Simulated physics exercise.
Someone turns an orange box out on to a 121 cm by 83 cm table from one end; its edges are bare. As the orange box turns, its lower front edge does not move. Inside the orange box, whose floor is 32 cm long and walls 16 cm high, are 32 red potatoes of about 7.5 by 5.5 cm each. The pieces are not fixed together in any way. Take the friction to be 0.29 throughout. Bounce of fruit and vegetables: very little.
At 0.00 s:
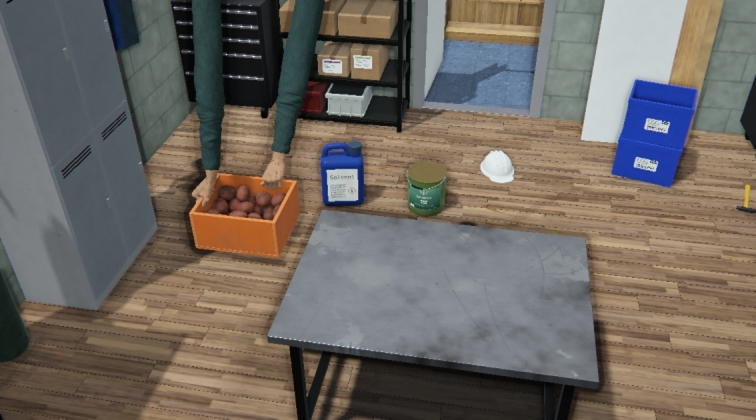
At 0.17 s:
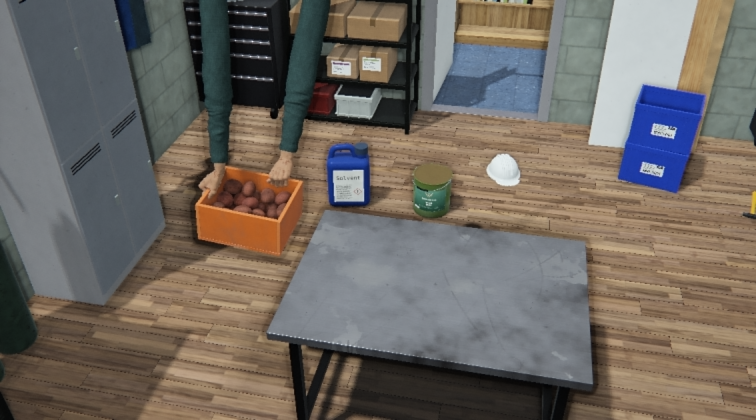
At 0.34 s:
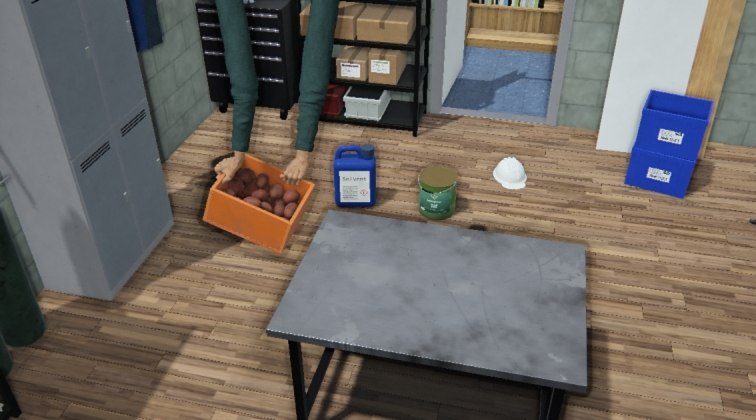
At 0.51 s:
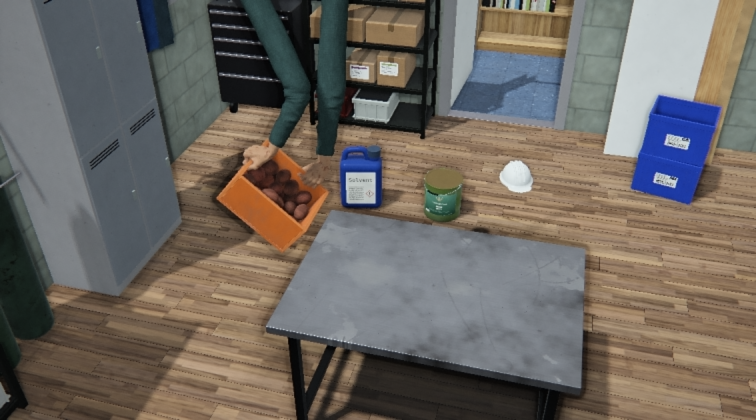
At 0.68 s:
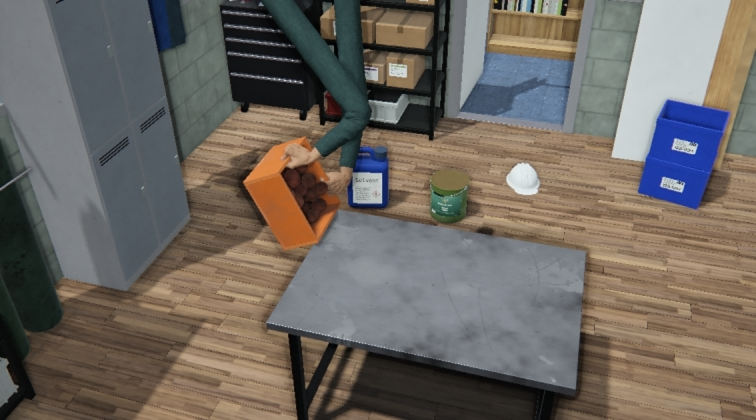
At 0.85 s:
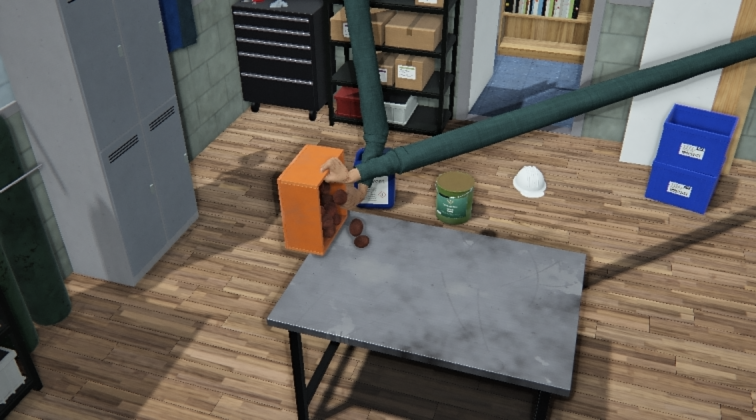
An orange box of red potatoes is held by two green-sleeved arms at the left end of a bare grey table, seen from above in a wood-floored workshop. Behind stand grey lockers, shelves, a blue container, a green tin, a white helmet and blue bins. The hands turn the box rightward onto its side, and two potatoes come out as the view shifts slightly.
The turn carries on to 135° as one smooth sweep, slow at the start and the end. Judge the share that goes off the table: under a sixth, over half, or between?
Below one in six of the load off the table.
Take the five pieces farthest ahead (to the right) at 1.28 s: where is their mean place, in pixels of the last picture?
(423, 276).
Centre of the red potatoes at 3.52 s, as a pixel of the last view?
Estimated centre in the last picture: (411, 272).
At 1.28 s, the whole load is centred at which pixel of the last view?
Somewhere around pixel (364, 264) in the last view.
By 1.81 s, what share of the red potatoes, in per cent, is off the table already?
Estimate for then: Some 0 percent.
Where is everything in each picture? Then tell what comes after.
In the first frame (places track the rim corner closest to us here), orange box (272, 222); tipped 0°; all still inside.
The second frame shows orange box (277, 221); tipped 5°.
The third frame shows orange box (289, 222); tipped 20°.
The fourth frame shows orange box (304, 229); tipped 41°.
The fifth frame shows orange box (317, 239); tipped 65°.
The sixth frame shows orange box (324, 252); tipped 89°; 2 out, the lowest potato at (362, 242).
After 1.28 s, tilt 132°; 3 still in the orange box and 29 on the table top.
After 1.81 s, tilt 135°; 32 on the table top.
After 2.56 s, tilt 135°; 30 on the table top, 1 over the right end of the table and 1 over the table's other edges.
When it is over (at 3.52 s), 30 on the table top, 1 over the right end of the table and 1 over the table's other edges. Asked share, 2 of 32, 6 per cent.
